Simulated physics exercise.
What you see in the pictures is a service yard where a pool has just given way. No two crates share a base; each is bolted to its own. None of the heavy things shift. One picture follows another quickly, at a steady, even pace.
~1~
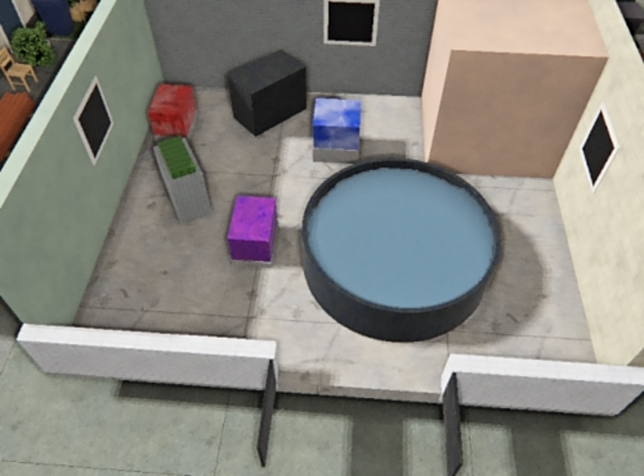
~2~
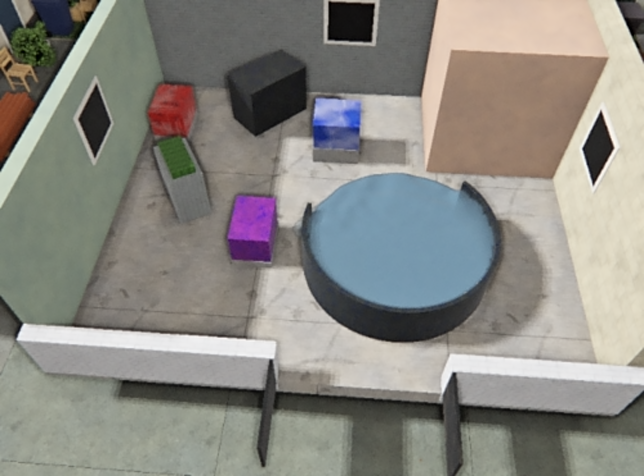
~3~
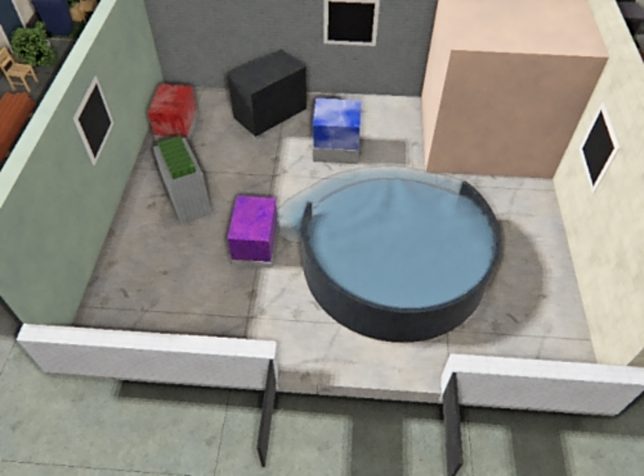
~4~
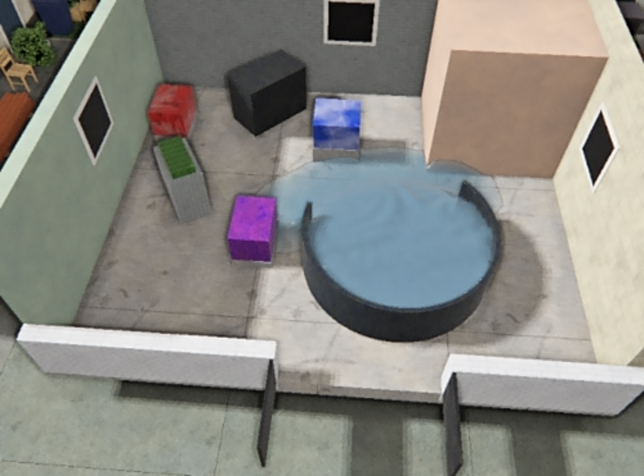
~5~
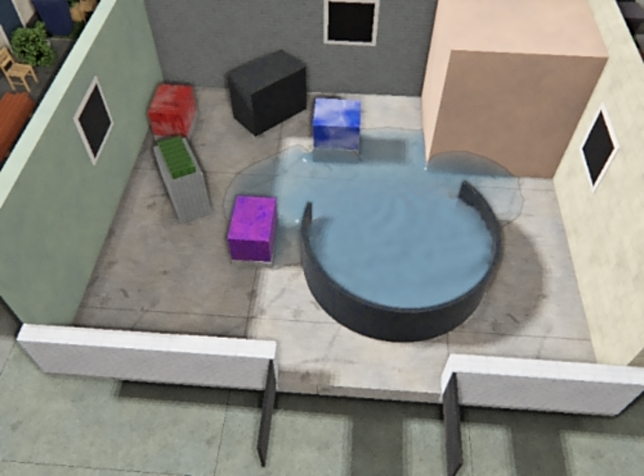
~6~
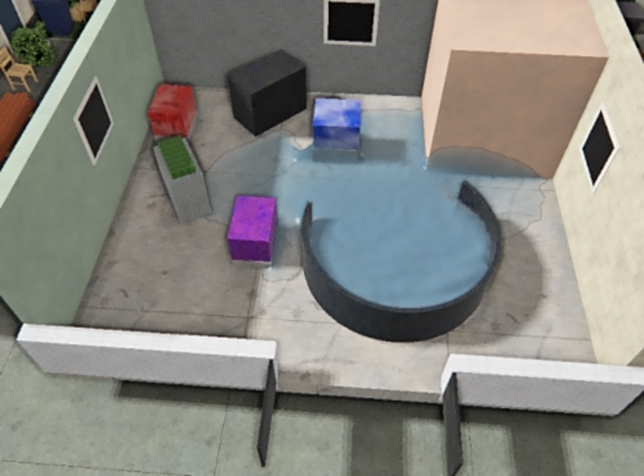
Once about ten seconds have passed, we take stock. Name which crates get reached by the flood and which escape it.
My prediction: The purple crate is reached by the water. The blue crate is reached by the water. The red crate is reached by the water.
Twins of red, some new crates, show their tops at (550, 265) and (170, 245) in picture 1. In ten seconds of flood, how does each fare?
In the listed order, the first crate remains untouched while the second gets reached.
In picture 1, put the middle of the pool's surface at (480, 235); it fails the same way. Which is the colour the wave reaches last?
My pick is the crate marked red.
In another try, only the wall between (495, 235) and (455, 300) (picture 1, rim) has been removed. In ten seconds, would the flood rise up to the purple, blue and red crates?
As it turns out, the purple crate stays unwetted, the blue crate stays unwetted, and the red crate stays unwetted.
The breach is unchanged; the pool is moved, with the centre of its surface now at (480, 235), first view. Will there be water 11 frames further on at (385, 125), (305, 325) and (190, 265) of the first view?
Results in order - swamped, left untouched, left untouched.
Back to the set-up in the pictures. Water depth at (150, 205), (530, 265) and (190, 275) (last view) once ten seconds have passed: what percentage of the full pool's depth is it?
About 14 per cent, then 8 per cent, then 14 per cent.
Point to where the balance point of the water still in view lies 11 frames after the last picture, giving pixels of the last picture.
Near (356, 186).
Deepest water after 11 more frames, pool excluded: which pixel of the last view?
It should be roughly at (292, 94).
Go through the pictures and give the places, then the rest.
In the first frame, still water in the round pool at (400, 230).
In the second frame, water pours out on the round pool's far side and has run to a hidden place.
In the third frame, the front is at a hidden place, out from the gap on the round pool's far side.
In the fourth frame, water pours out on the round pool's far side and has run to (487, 176).
In the fifth frame, the front is at (514, 178), out from the gap on the round pool's far side.
In the sixth frame, water pours out on the round pool's far side and has run to (544, 179).
A moment on, water covers 45 % of the floor; the purple crate water round its plinth, the blue crate water round its plinth, the red crate water round its plinth.
Next, water covers 60 % of the floor; the purple crate water round its plinth, the blue crate water round its plinth, the red crate water round its plinth.
Then, water covers 85 % of the floor; the purple crate water round its plinth, the blue crate water round its plinth, the red crate water round its plinth.
Later, water covers 100 % of the floor; the purple crate water round its plinth, the blue crate water round its plinth, the red crate water round its plinth.
In the end, water covers 100 % of the floor; the purple crate was topped, the blue crate was topped, the red crate was topped.
